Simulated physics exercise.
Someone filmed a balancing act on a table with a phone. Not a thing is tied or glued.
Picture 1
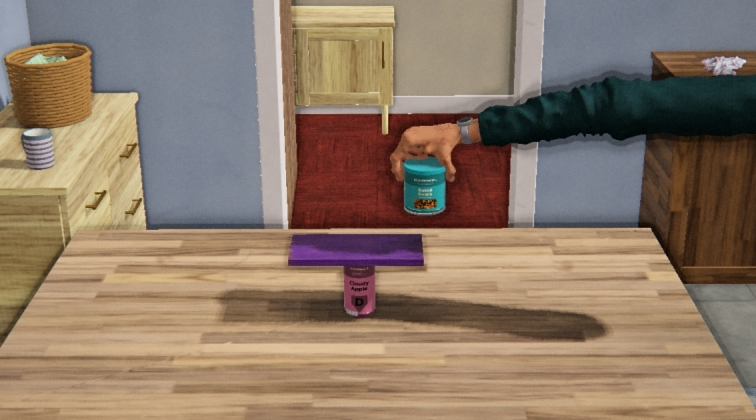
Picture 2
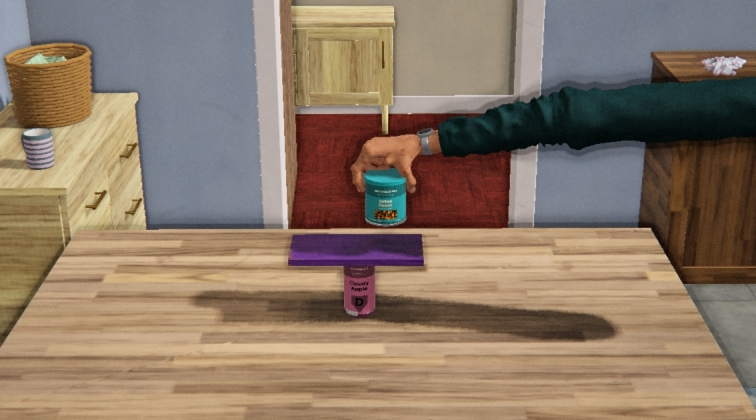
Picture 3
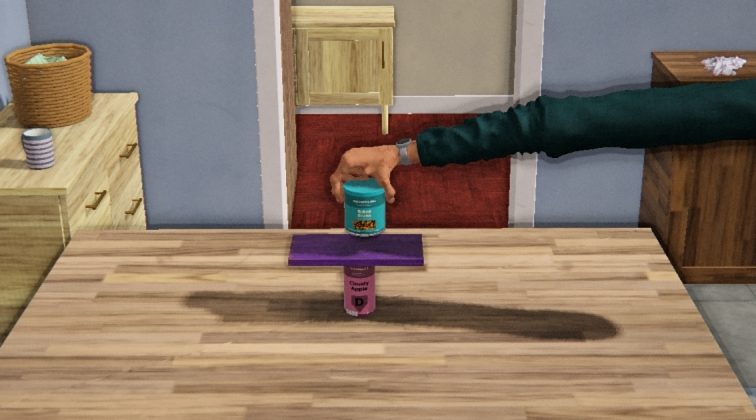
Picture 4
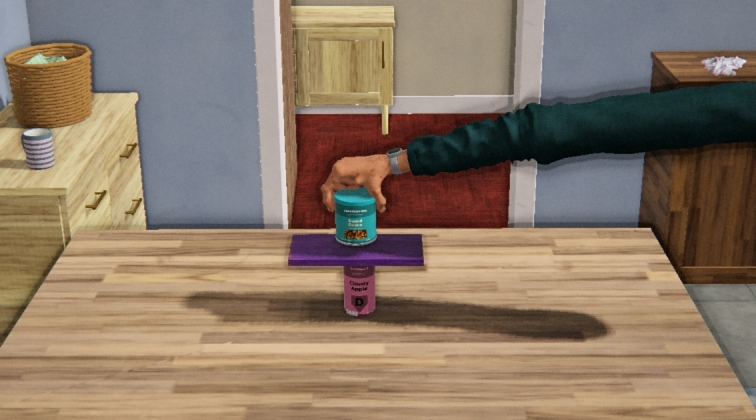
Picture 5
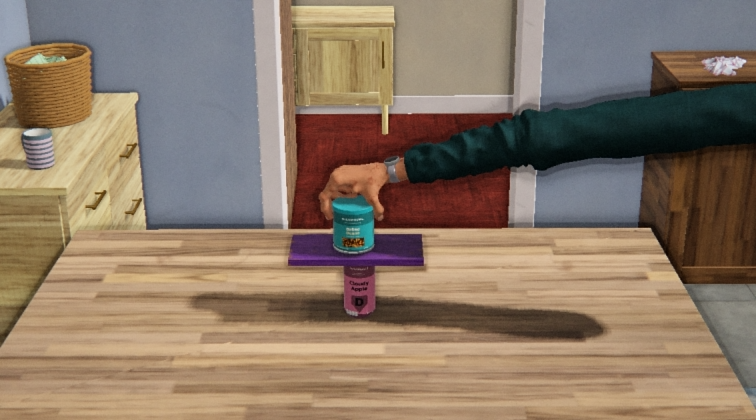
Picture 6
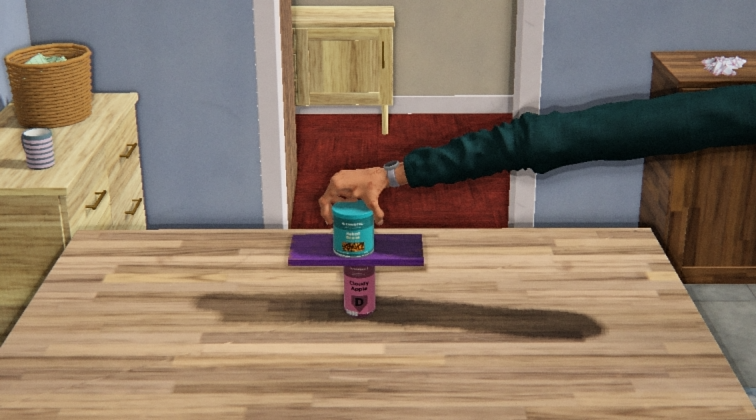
At the start, a hand in a dark green sleeve holds a turquoise tin above and to the right of a purple board balanced on a pink can on a wooden table. The hand moves the tin left, then lowers it onto the board, still gripping it as the board stays level.
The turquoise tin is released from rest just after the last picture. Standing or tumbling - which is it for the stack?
The stack survives.
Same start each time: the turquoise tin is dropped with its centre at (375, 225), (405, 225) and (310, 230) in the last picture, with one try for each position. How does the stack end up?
The first time it stays standing, the second time it collapses, and the third time it collapses.
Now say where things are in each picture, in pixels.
The first frame shows on its way; turquoise tin (425, 186); purple board (357, 250).
The second frame shows on its way; turquoise tin (386, 197); purple board (357, 250).
The third frame shows on its way; turquoise tin (365, 207); purple board (357, 250).
The fourth frame shows on its way; turquoise tin (356, 216); purple board (357, 250).
The fifth frame shows on its way; turquoise tin (353, 224); purple board (357, 250).
The sixth frame shows set down, still held; turquoise tin (354, 229); purple board (357, 250).
Then, 0.80 s past the last view, nothing moves.
Then, 1.70 s past the last view, turquoise tin resting near (353, 229).
Finally, all 3 still in place. Final places as the last picture's camera would see them, turquoise tin near (353, 229). The stack holds.
